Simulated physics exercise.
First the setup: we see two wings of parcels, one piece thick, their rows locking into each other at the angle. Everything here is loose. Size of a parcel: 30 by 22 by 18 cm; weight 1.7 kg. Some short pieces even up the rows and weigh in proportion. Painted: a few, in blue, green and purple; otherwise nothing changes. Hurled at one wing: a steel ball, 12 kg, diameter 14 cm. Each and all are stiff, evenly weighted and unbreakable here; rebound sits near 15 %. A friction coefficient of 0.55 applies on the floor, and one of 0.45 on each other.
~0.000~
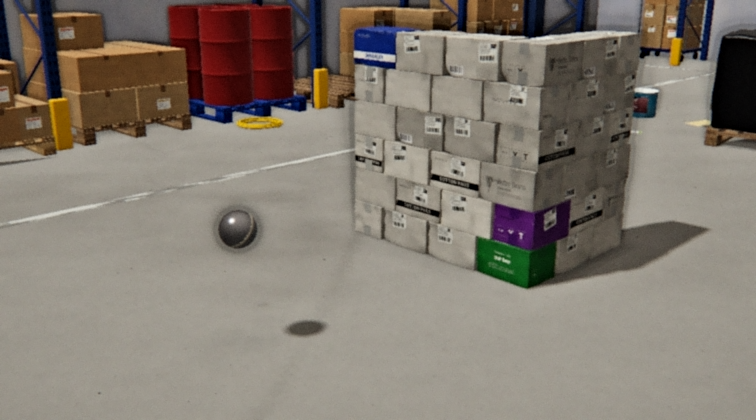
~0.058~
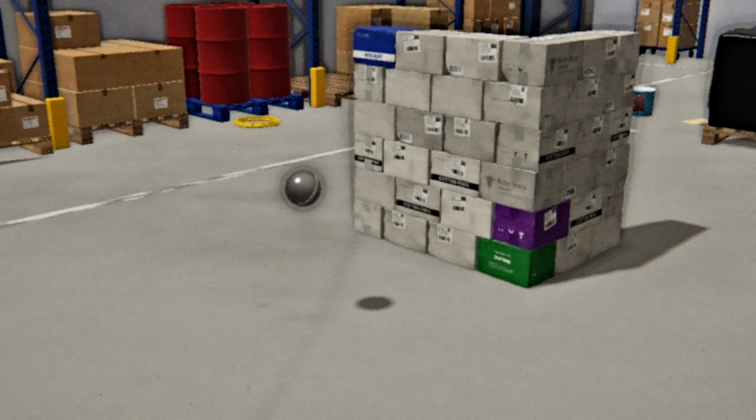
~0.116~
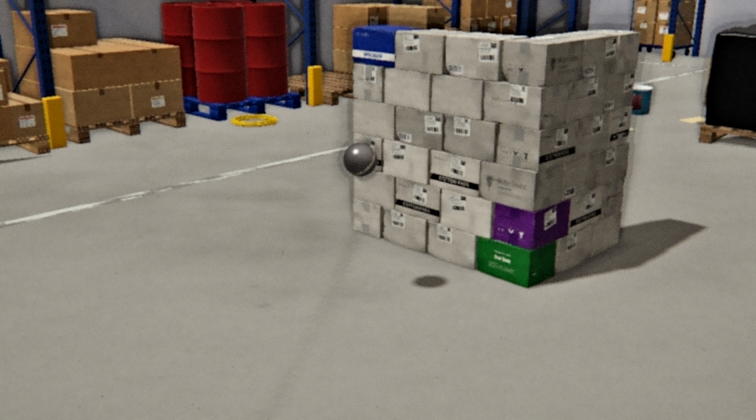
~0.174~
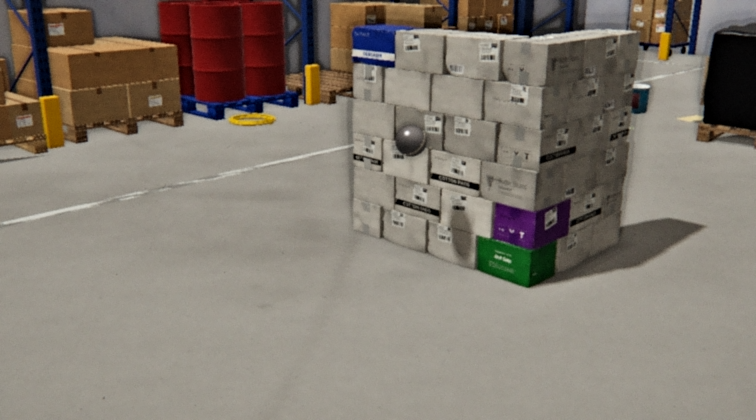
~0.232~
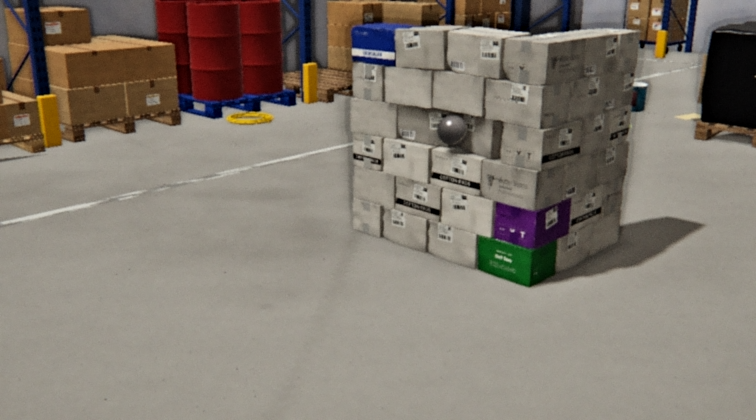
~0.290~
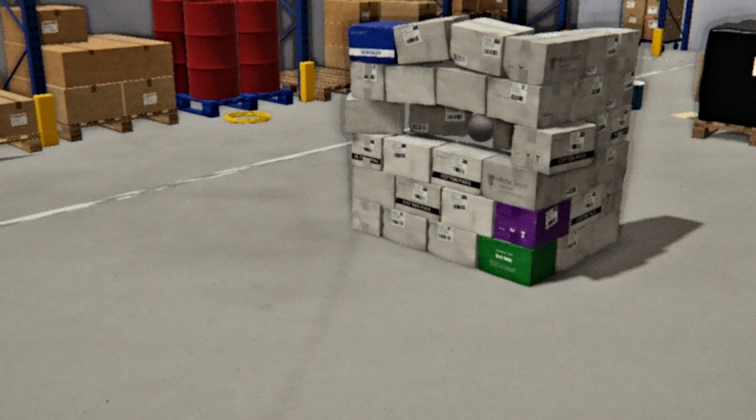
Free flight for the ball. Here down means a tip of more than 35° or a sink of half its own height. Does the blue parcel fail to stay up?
No, it stays where it was.
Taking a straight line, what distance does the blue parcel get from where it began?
I'd estimate near 5 cm.
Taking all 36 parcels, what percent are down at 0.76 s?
By then 15 %.
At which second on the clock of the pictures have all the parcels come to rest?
Around 2.0 s.
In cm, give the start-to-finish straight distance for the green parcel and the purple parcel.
Green: About 0 cm, purple: About 0 cm.
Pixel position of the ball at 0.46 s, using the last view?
Around (538, 152).
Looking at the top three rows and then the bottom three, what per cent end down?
30% and 0%.
After 0.35 s, ball still moving; none of the 36 parcels down, 20 disturbed; blue parcel shifted 25 mm.
After 0.46 s, ball still moving; 3 of the 36 parcels down; blue parcel shifted 54 mm.
After 0.76 s, ball still moving; 6 of the 36 parcels down; blue parcel shifted 55 mm.
After 1.34 s, ball still moving; 6 of the 36 parcels down; blue parcel shifted 54 mm.
At rest (2.2 s), ball rolling away; 6 of the 36 parcels down; blue parcel shifted 53 mm; purple parcel unmoved; green parcel unmoved. As the last picture would show them, middles, blue parcel near (381, 43), purple parcel near (534, 218).
